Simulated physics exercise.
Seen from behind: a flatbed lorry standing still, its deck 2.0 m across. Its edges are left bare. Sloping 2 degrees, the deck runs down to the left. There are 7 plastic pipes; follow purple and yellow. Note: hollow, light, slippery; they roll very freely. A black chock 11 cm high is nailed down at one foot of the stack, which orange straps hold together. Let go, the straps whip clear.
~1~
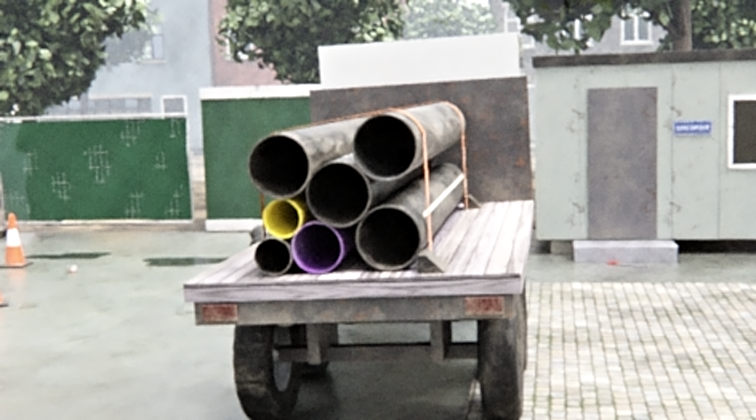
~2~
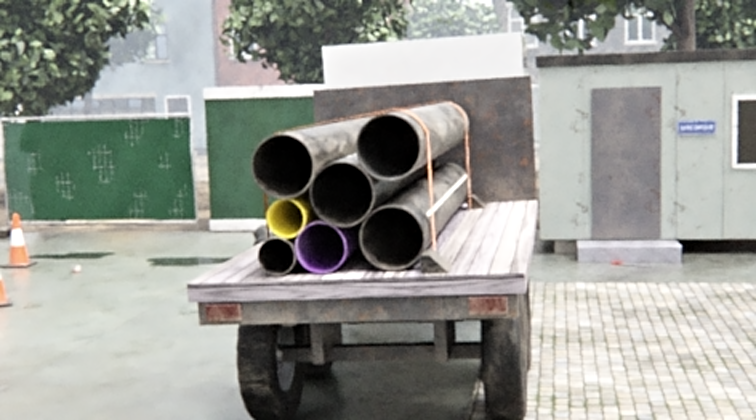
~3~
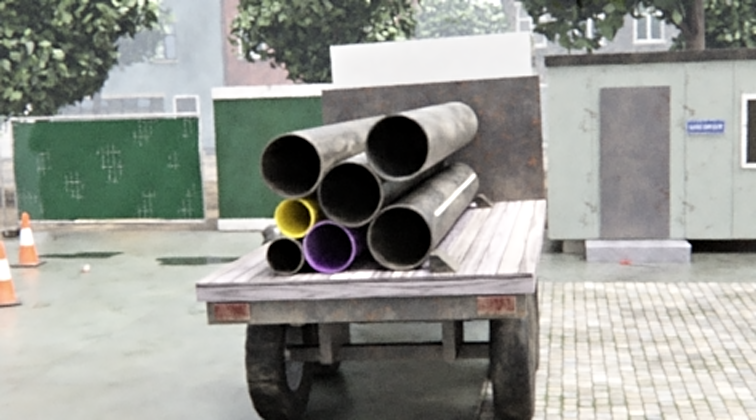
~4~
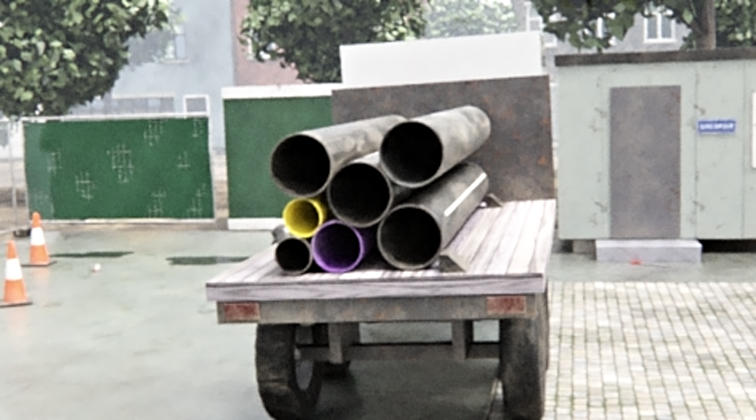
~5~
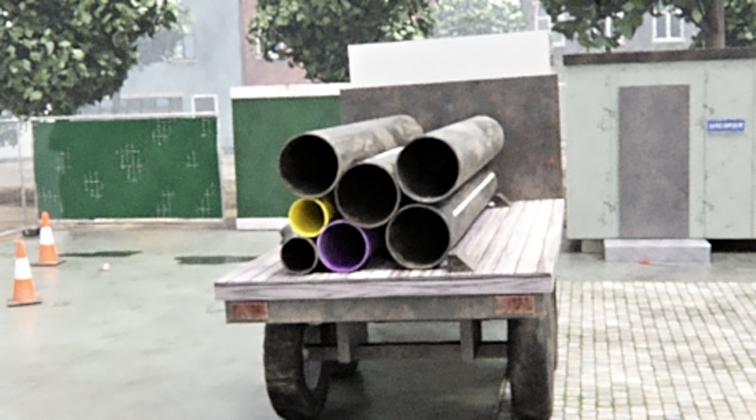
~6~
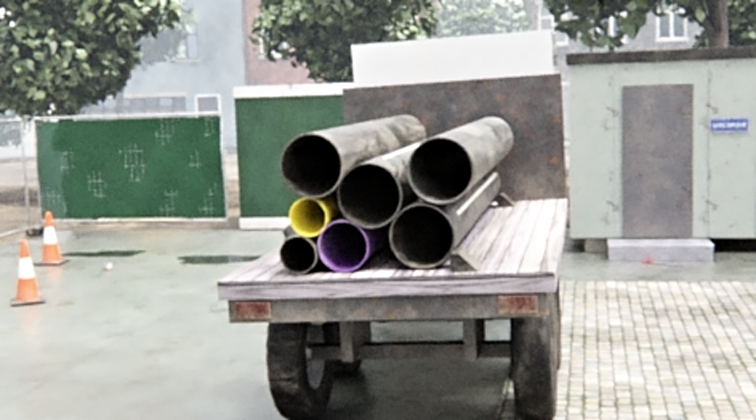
In a paved yard with green panels, trees and a pale grey cabin, a stationary flatbed lorry is seen from behind. Seven pipes are stacked on its pale plank deck, a yellow one and a purple one at lower left among dark ones, bound by orange straps. The camera drifts left, revealing more of the orange-and-white cones, the straps disappear, and the upper-right pipe shifts slightly right and down.
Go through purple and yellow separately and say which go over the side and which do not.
Purple - does. Yellow - does.
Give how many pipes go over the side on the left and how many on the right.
Tally: Left 6 / right 1.
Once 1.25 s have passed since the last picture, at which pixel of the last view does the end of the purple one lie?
Near (286, 249).
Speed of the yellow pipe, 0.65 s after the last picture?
It's going at around 1.0 m/s.
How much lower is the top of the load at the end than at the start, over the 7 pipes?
Comparing start and end, it's lower by about 175 cm.
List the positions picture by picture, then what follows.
In the first picture, purple (316, 248), yellow (281, 219); straps tight; chock at (424, 264); the deck slopes 2° down to the left; 3 of the 7 lie on the deck itself.
In the second picture, purple (320, 248), yellow (285, 219); straps on.
In the third picture, purple (328, 248), yellow (293, 219); straps gone.
In the fourth picture, purple (336, 248), yellow (301, 218); straps gone.
In the fifth picture, purple (342, 247), yellow (307, 218); no straps.
In the sixth picture, purple (342, 247), yellow (307, 218); straps gone; chock at (457, 262).
Another 0.7 s on from the last picture, purple is on the deck, 60 cm from the left edge, rolling left; yellow is up on others, 15 cm from the left edge, rolling left; 1 off so far.
Another 1.3 s on from the last picture, purple is on the deck, 40 cm from the left edge, rolling left; yellow is dropping off the left side; 3 off so far.
Another 2.1 s on from the last picture, purple is on the deck, 20 cm from the left edge, rolling left; yellow is on the ground to the left; 4 off so far.
Another 3.0 s on from the last picture, purple is dropping off the left side; yellow is down on the left; 5 off so far.
In the end (8.4 s after the last picture), purple is down on the left; yellow is on the ground to the left; 7 off so far.
